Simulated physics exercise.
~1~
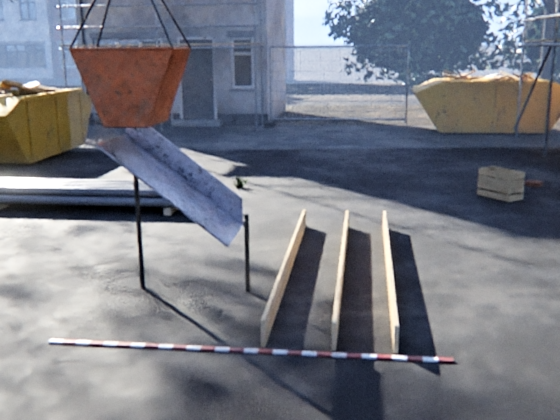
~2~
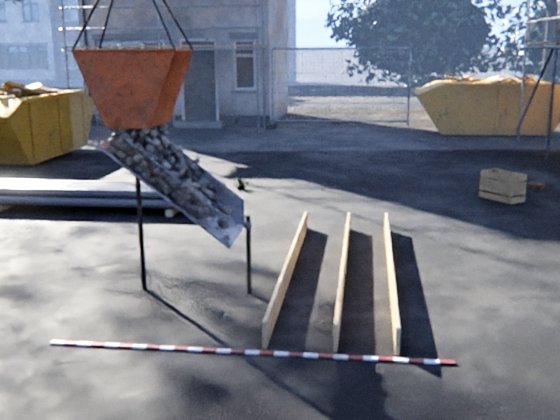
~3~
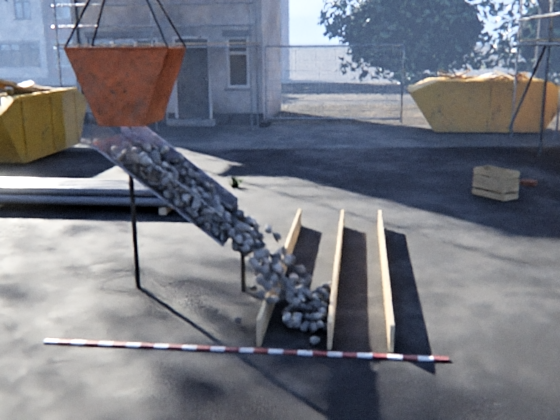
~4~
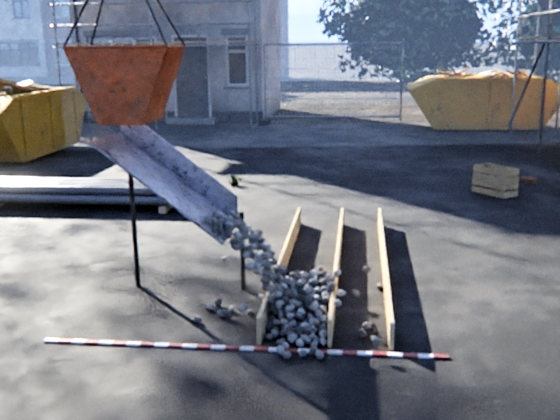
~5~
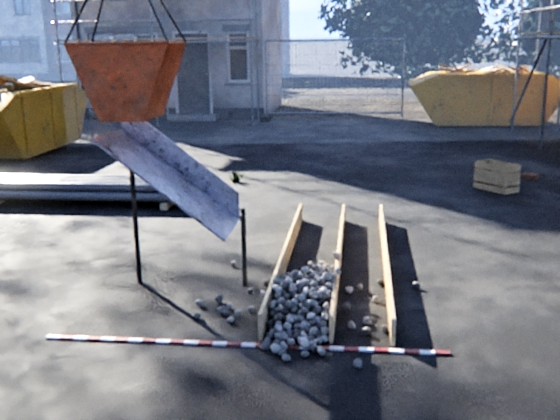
Paved yard with an orange skip emptying grey stones down a sloping steel chute, most settling in the left bay, a few scattering.
